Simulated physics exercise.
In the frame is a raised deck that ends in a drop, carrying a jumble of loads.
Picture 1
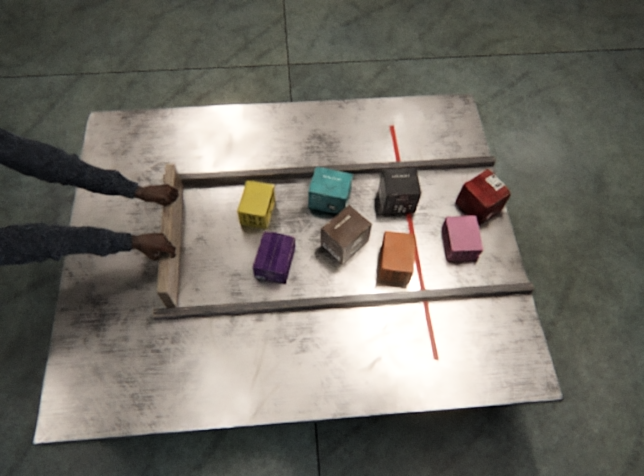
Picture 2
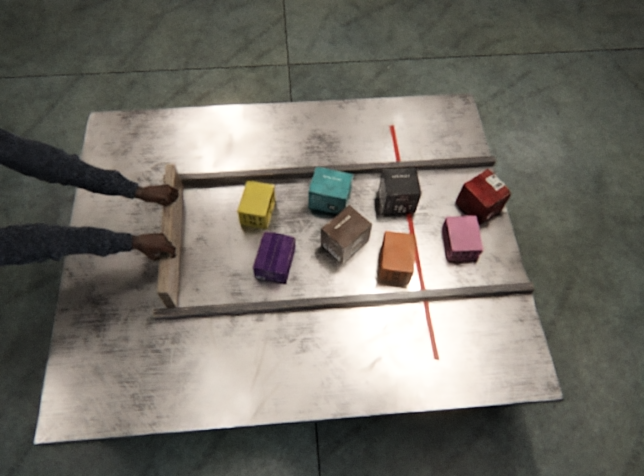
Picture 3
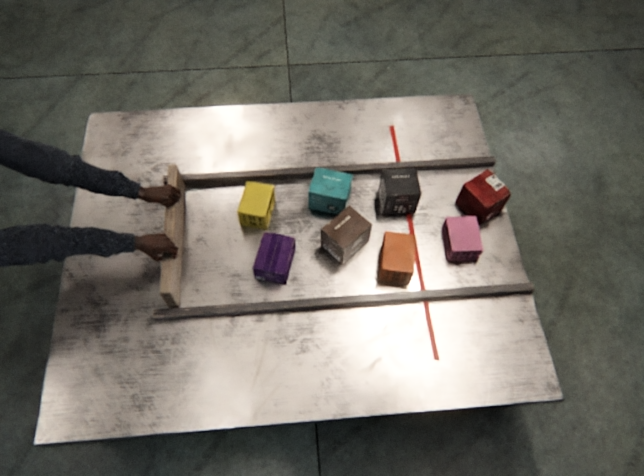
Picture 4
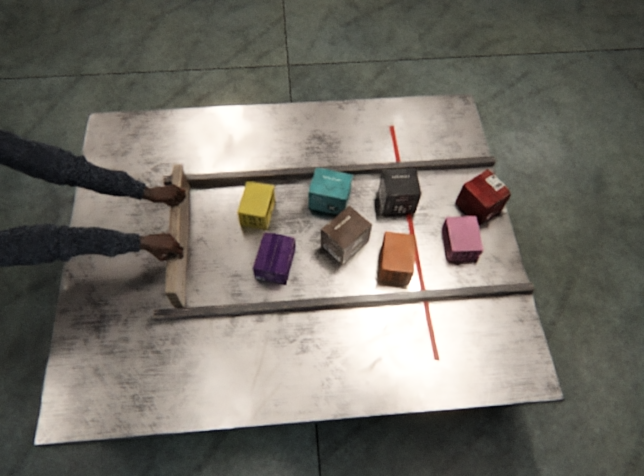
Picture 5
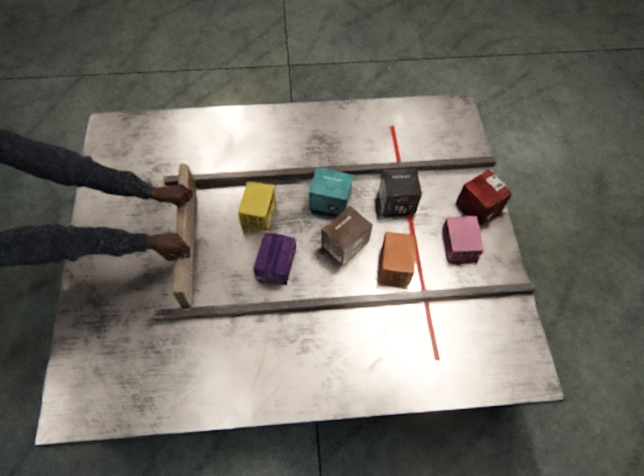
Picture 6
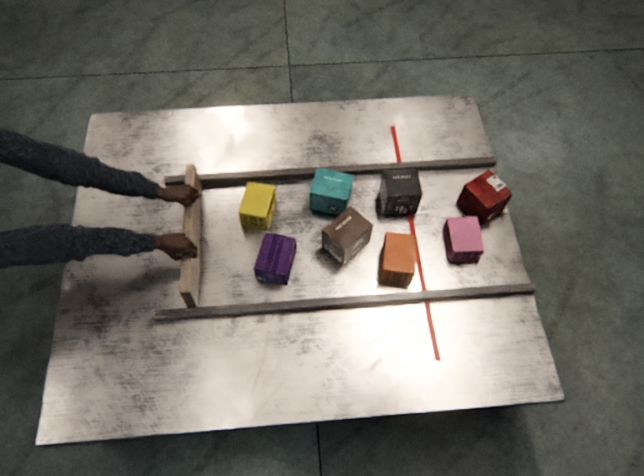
In the video, two hands on the left slide a wooden plank slightly to the right between two rails on a table, while the yellow, purple, turquoise, brown, black, orange, pink and red boxes ahead of it stay still.
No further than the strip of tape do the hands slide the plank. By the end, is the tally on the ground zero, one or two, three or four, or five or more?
The tally of those that come down is below three but not nil.
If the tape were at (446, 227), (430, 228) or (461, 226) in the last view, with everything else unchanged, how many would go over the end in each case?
Try by try, 3, 1 and 3.
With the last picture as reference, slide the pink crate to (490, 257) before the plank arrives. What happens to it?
Result: The pink crate keeps its place.
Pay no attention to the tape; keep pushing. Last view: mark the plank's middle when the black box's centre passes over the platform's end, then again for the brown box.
(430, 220) and then (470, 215), give or take.
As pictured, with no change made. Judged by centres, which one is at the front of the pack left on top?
The black box winds up nearest.
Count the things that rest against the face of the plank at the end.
In contact: 2.
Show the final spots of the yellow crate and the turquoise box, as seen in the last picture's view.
In order, first (422, 193), then (452, 180).
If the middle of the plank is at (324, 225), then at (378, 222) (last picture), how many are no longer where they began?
I make it 6 at the first spot and 8 at the other.
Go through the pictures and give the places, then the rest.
Red parcel (483, 197); pink crate (462, 238); black box (399, 191); plank (171, 234); tape (411, 229), in the first frame.
Pink crate (462, 238); brown box (346, 235), in the second frame.
Black box (399, 192); turquoise box (330, 192), in the third frame.
Red parcel (483, 198); purple box (275, 258), in the fourth frame.
Pink crate (462, 239); orange crate (398, 258), in the fifth frame.
Red parcel (484, 198); pink crate (463, 239); black box (400, 192); plank (192, 234); tape (413, 229), in the sixth frame.
Soon after, none off yet; red parcel at rest near (484, 198); pink crate at rest near (463, 239); black box at rest near (400, 192).
Then, none off yet; red parcel at rest near (484, 198); pink crate at rest near (463, 239); black box moved a little near (420, 191).
By the end, the number that fall off is one or two; fallen, red parcel.
